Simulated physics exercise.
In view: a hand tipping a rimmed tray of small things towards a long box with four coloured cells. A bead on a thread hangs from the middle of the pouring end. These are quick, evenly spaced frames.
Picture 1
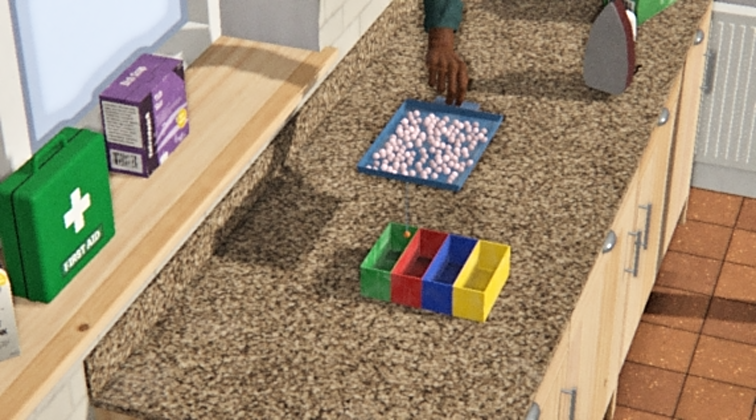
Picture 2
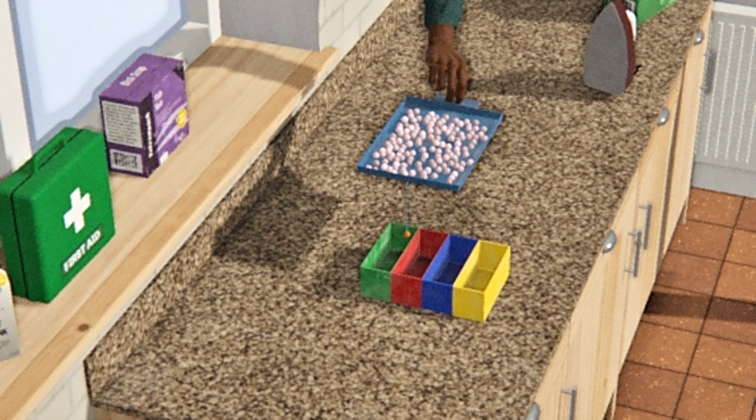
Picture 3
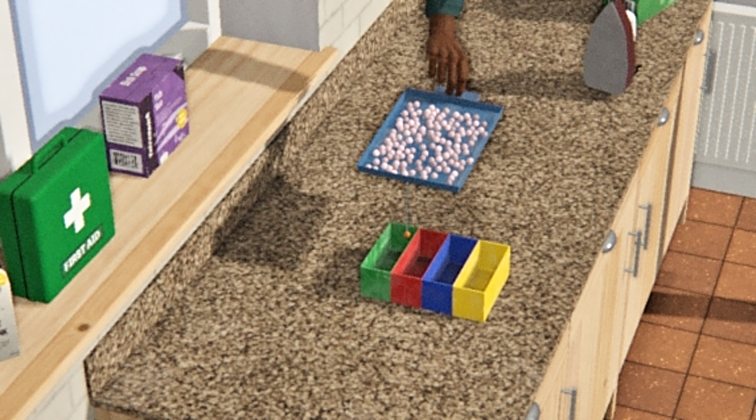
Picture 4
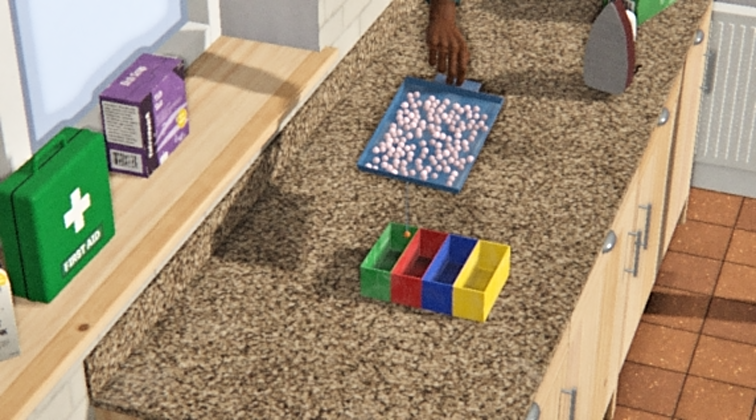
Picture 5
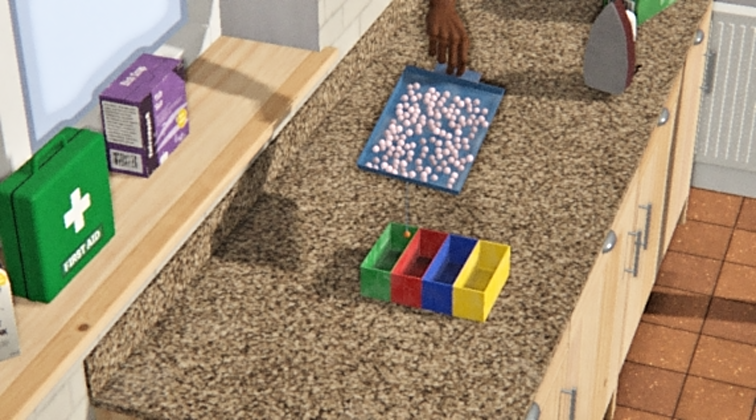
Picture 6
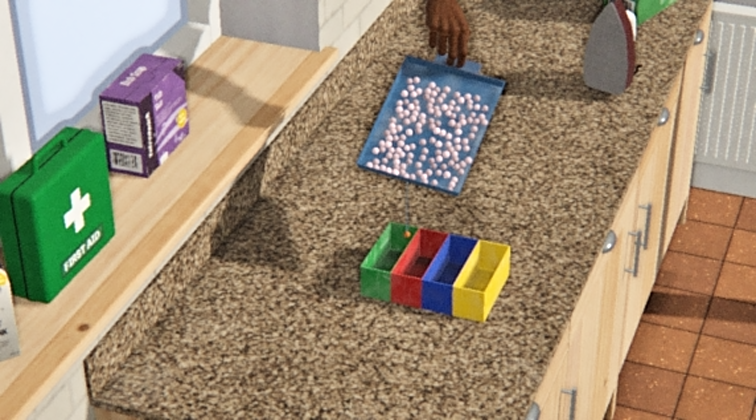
A hand slowly raises the far end of a blue tray of small pale pink balls.
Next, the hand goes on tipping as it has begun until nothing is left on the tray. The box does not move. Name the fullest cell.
The blue cell gets the most.
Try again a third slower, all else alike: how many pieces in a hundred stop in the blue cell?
It comes to 50 per cent or so.
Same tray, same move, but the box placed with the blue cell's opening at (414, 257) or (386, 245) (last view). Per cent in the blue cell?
Near 30 % and 0 %.
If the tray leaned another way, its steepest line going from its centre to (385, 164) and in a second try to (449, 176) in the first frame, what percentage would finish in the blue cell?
First some 0, then 70 per cent.
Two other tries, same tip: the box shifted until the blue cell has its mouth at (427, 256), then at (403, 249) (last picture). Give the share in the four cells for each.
First some 90, then 60 per cent.
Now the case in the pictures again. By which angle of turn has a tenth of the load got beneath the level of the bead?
At some 75 degrees.
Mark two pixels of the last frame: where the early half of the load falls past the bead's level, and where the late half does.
The first part at (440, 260); the rest at (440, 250).
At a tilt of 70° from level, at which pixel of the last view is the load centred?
Close to (434, 187).
Soon, tray tipped steeply; about two thirds on the tray; a small part in the blue cell; a stray few in the red cell; a stray few in the yellow cell; a stray few in the green cell; about a quarter falling or outside the box.
A while on, tray tipped past a quarter turn; a stray few on the tray; about half in the blue cell; about a quarter in the red cell; a small part in the green cell; a stray few in the yellow cell; about a quarter falling or outside the box.
Towards the end, tray tipped past a quarter turn; about half in the blue cell; about a quarter in the red cell; a small part in the green cell; a small part in the yellow cell; a small part falling or outside the box.
Finally, tray tipped past a quarter turn; about half in the blue cell; about a quarter in the red cell; a small part in the green cell; a small part in the yellow cell; a small part outside the box.
